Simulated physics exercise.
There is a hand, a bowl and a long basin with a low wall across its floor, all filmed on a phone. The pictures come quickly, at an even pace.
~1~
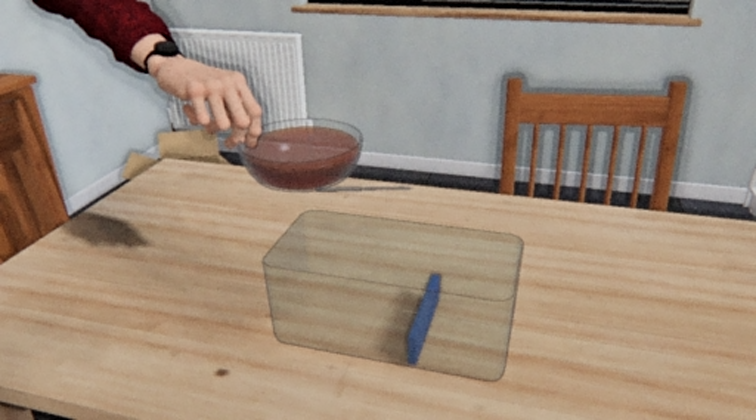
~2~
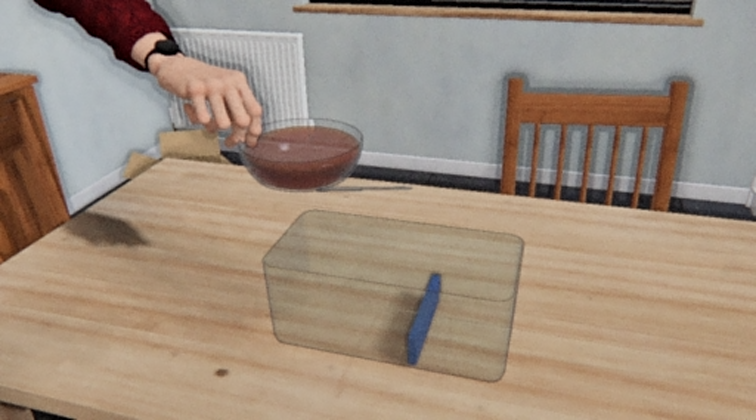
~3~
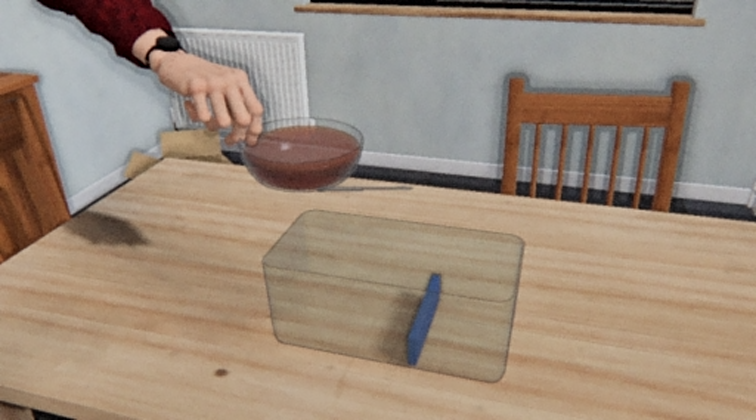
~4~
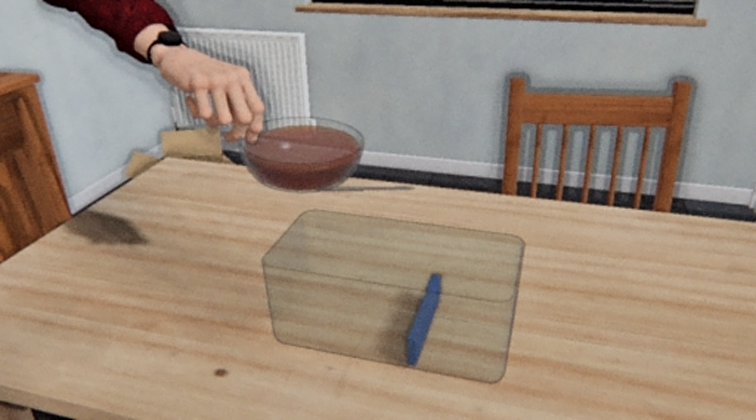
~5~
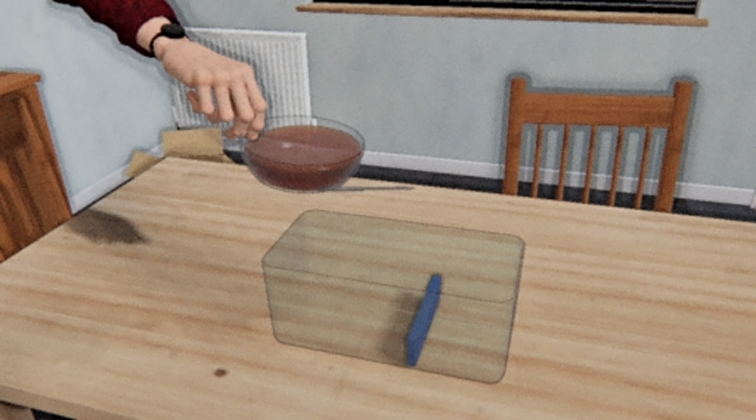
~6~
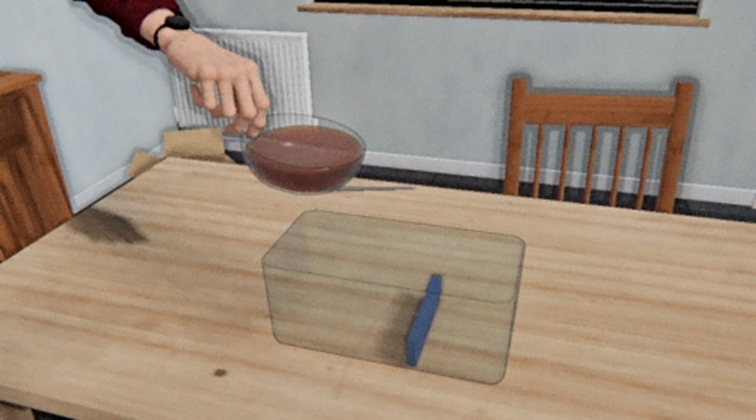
A glass bowl of reddish-brown tea tilting slightly to the right in a hand above a clear basin on a wooden table.
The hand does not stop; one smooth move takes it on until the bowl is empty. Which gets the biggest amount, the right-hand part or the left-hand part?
The left-hand part.
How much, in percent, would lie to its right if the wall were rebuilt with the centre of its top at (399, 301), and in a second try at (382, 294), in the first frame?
Record: Case 1 near 60 %, case 2 near 80 %.
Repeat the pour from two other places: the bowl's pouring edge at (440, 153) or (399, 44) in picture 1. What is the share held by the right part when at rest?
First try: Near 85 percent; second try: Near 75 percent.
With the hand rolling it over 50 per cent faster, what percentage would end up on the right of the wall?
About 10 %.
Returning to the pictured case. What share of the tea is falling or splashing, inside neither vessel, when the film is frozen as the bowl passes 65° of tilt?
Close to 40 per cent.
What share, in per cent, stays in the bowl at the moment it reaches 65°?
Some 35 per cent.
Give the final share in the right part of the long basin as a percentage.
That works out to roughly 15 percent.
A moment on, the tilt is 65° and 33 per cent is still to pour, 25 is left of the wall and 2 right of it.
Next, the tilt is 94° and 2 per cent is still to pour, 81 is left of the wall and 12 right of it.
Then the tilt is 97° and 0 per cent is still to pour, 86 is left of the wall and 13 right of it.
Later the tilt is 97° and 0 per cent is still to pour, 86 is left of the wall and 13 right of it.
At rest 86 per cent lies left of the wall, 13 right of it and 1 outside.
